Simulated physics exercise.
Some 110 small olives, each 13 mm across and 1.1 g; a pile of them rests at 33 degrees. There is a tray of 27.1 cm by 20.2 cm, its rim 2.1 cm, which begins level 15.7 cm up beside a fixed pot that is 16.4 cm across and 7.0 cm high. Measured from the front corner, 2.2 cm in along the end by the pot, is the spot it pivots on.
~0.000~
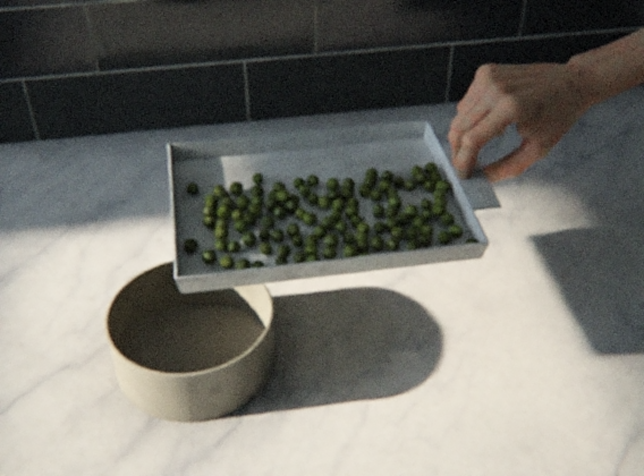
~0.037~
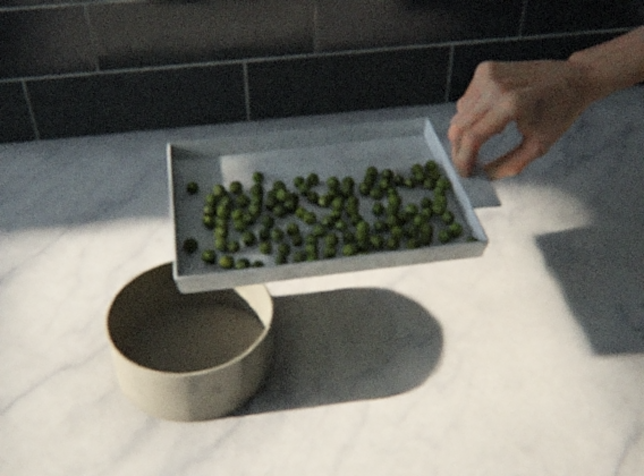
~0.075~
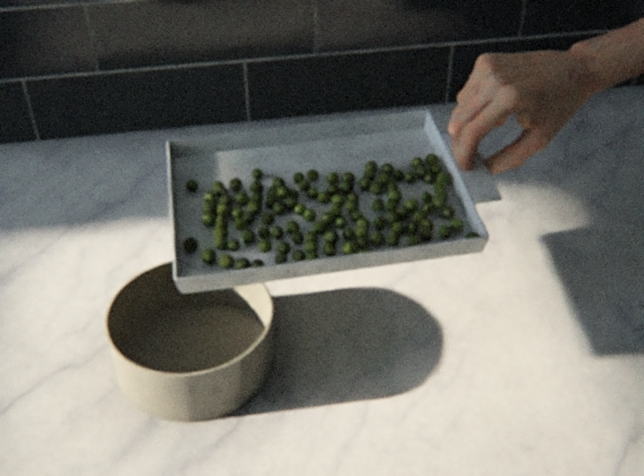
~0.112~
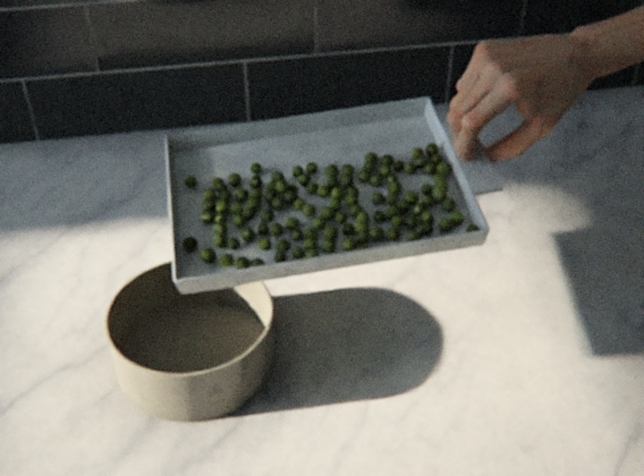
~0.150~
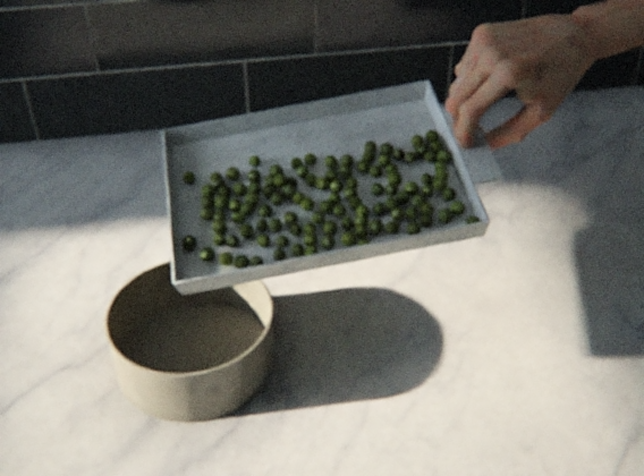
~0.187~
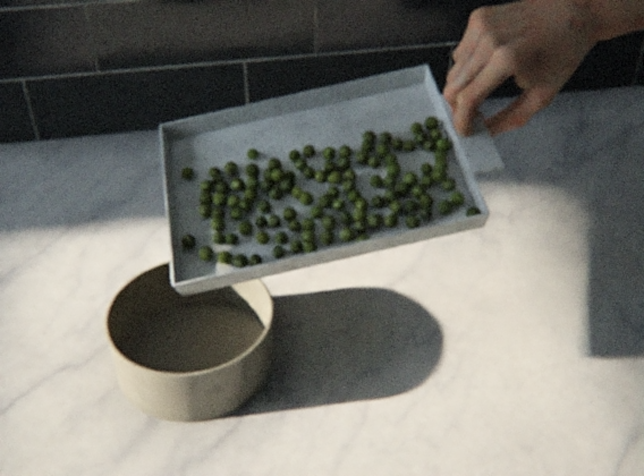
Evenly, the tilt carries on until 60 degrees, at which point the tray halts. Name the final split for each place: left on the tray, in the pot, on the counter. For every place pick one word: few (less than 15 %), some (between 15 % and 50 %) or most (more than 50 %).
Tray gets most, pot gets few, counter gets few.
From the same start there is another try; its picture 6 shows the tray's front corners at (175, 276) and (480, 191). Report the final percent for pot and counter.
Per cent by place - pot 5, counter 10.
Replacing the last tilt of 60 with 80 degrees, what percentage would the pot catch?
5 per cent.
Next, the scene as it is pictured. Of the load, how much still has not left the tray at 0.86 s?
Estimate: Near 100 in a hundred.
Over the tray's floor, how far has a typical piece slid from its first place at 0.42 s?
Displacement on the tray: About 3 cm.
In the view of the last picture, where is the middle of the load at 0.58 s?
The middle of the load should be at about (253, 211) by then.
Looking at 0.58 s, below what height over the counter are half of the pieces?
Roughly 22 cm.
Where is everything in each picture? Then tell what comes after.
In the first frame, tray tilt 0 degrees, front corners at (180, 275) and (484, 240); middle of the pieces at (336, 216); pot at (190, 312).
In the second frame, tray tilt 1 degrees, front corners at (179, 275) and (484, 239); middle of the pieces at (336, 215).
In the third frame, tray tilt 2 degrees, front corners at (179, 276) and (484, 235); middle of the pieces at (336, 211).
In the fourth frame, tray tilt 5 degrees, front corners at (178, 277) and (485, 228), lowest corner left front; middle of the pieces at (336, 206).
In the fifth frame, tray tilt 9 degrees, front corners at (177, 279) and (485, 219), lowest corner left front; middle of the pieces at (335, 199).
In the sixth frame, tray tilt 13 degrees, front corners at (177, 281) and (484, 211), lowest corner left front; middle of the pieces at (334, 192); pot at (190, 312). The tray's pace is about 100 degrees a second.
Then, at 0.42 s, tilt 36 degrees; the tray holds 100 %, the pot 0 %.
After 0.58 s, tilt 53 degrees; the tray holds 100 %, the pot 0 %.
After 0.86 s, tilt 60 degrees; the tray holds 100 %, the pot 0 %.
In the end, at 1.8 s, tray 95 %, pot 0 %, counter 5 %.
